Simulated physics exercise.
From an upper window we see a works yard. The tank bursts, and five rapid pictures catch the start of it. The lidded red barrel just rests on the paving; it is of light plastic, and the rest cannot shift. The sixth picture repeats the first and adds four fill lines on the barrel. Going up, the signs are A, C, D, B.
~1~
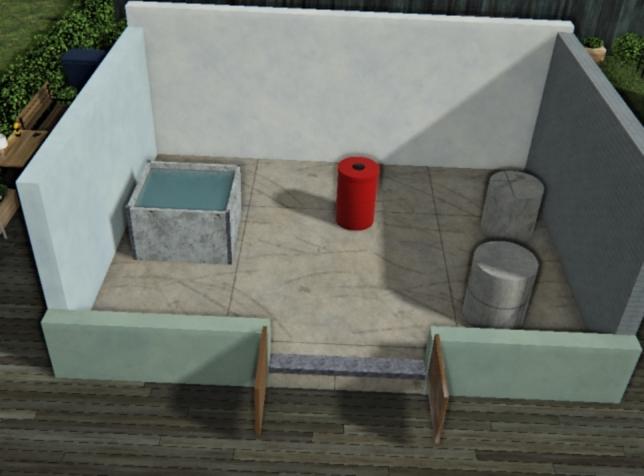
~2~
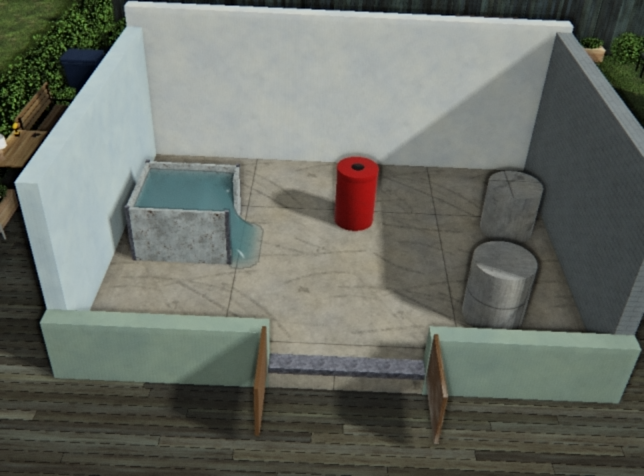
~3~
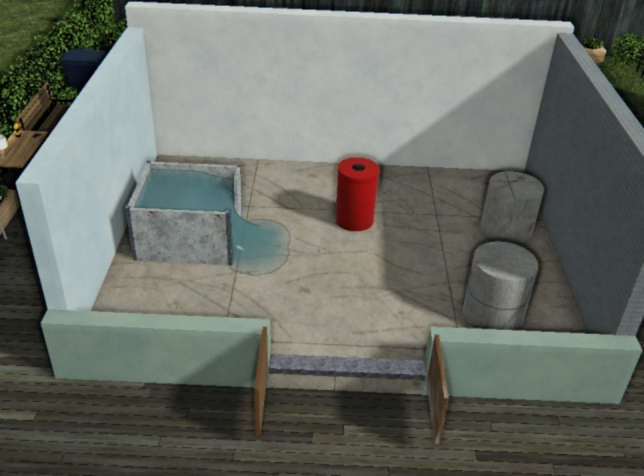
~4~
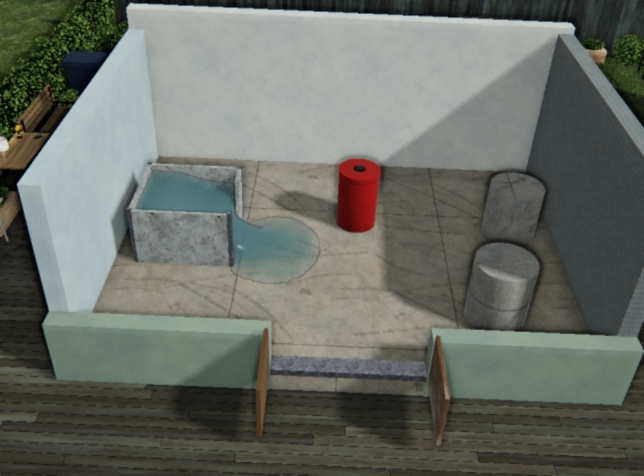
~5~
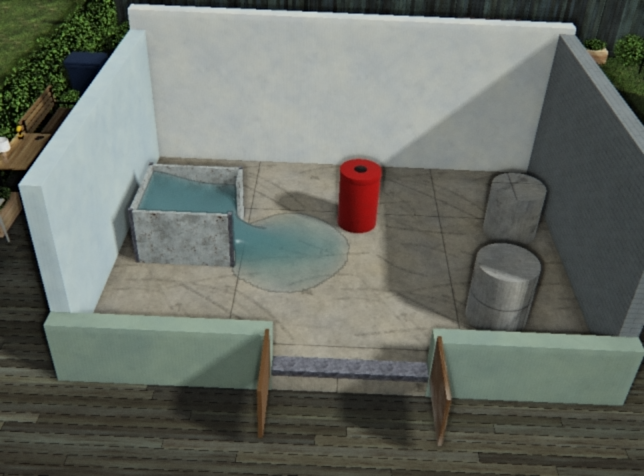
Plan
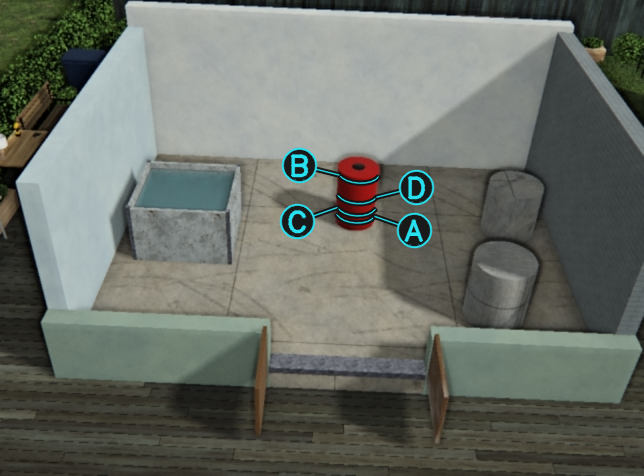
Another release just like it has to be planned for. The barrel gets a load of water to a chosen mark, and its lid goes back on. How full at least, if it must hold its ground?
It is C.
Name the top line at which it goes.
Line A.
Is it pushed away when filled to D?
No, not at all.
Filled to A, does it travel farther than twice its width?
No, it does not.
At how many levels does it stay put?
Three of them.
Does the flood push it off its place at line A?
Yes, that goes wrong.
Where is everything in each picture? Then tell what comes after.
Lid of the red barrel at (359, 167); tank full, its middle at (187, 191); open gate at (350, 325).
Water covers 1 % of the ground and is seen nearest the barrel at (257, 233).
Water covers 3 % of the ground and is seen nearest the barrel at (283, 234).
Water covers 5 % of the ground and is seen nearest the barrel at (311, 235).
Lid of the red barrel at (361, 169); water covers 8 % of the ground and is seen nearest the barrel at (333, 231).
On the marked copy, A at (355, 223); B at (359, 183); C at (356, 215); D at (357, 203); from the bottom up A, C, D, B.
If A is chosen, it is pushed about its own width away.
If B is chosen, it does not move.
If C is chosen, it does not move.
If D is chosen, it does not move.
